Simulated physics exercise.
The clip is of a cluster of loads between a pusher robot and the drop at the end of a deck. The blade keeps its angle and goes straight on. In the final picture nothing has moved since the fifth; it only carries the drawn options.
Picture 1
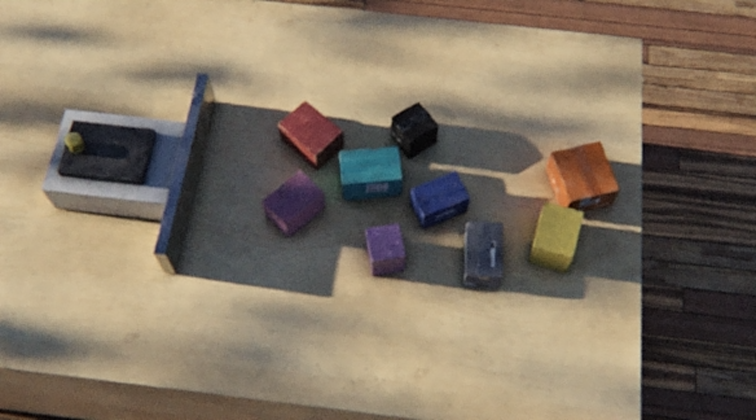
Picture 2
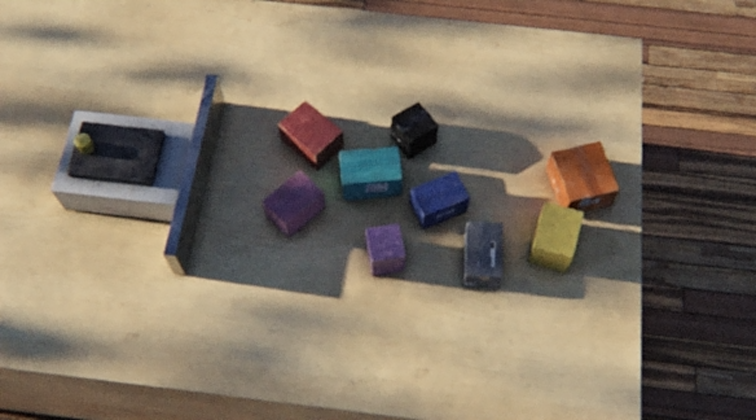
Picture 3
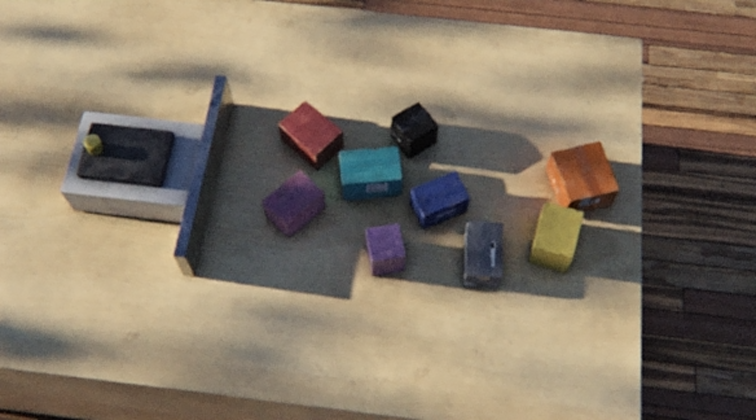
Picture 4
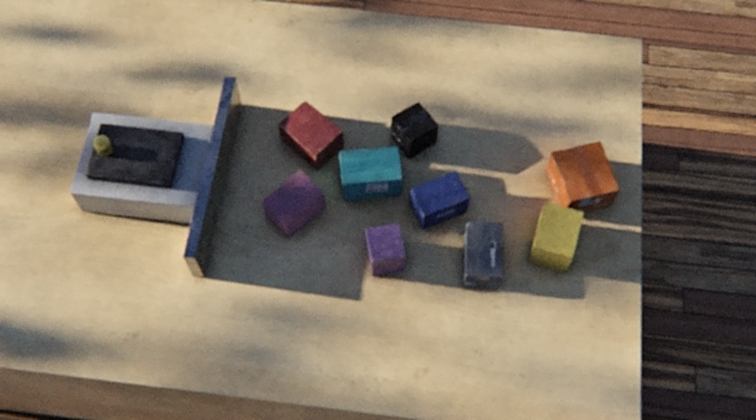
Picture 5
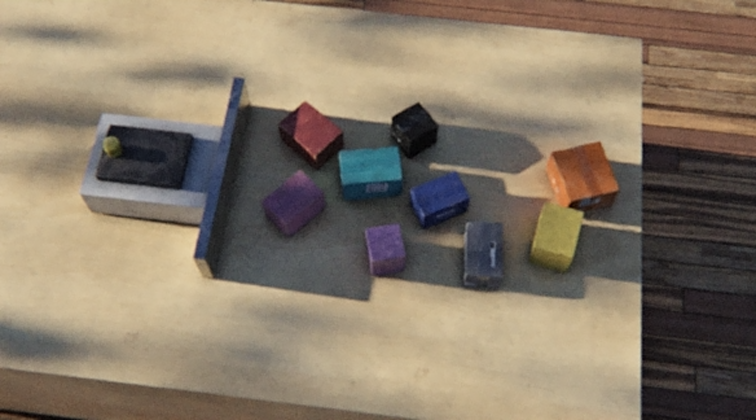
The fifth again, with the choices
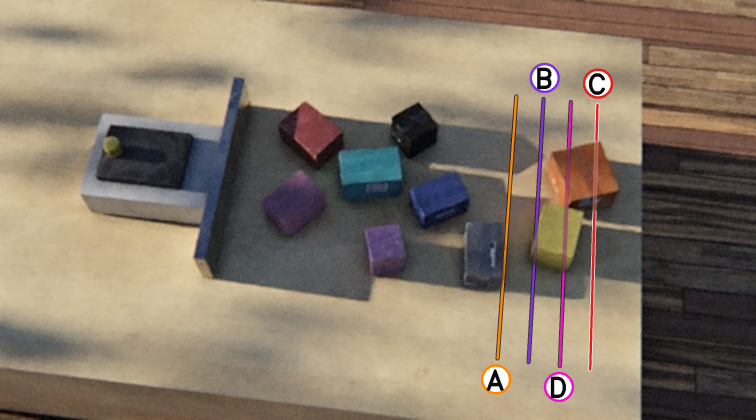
A pusher robot with a wide blue blade crept slowly to the right across a pale deck, closing some of the gap to a loose cluster of colourful boxes, which all stayed still.
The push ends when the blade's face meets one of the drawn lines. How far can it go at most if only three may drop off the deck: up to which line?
The farthest such stop is D.
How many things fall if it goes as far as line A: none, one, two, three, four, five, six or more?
In all, none.
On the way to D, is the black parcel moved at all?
Yes.
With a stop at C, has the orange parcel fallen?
Yes.
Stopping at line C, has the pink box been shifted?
Yes.
On the marked copy, A at (508, 219); B at (537, 222); C at (594, 228); D at (566, 225).
Taking D. A third of the way, robot (274, 170); black parcel (421, 131); red crate (387, 151).
Two thirds of the way, robot (398, 184); orange parcel (592, 179); yellow crate (583, 243).
When it is over, robot (498, 195); yellow crate over the edge; orange parcel over the edge; two fallen.
As for the rest, A is within the limit but short; B is within the limit but short; C drops six.
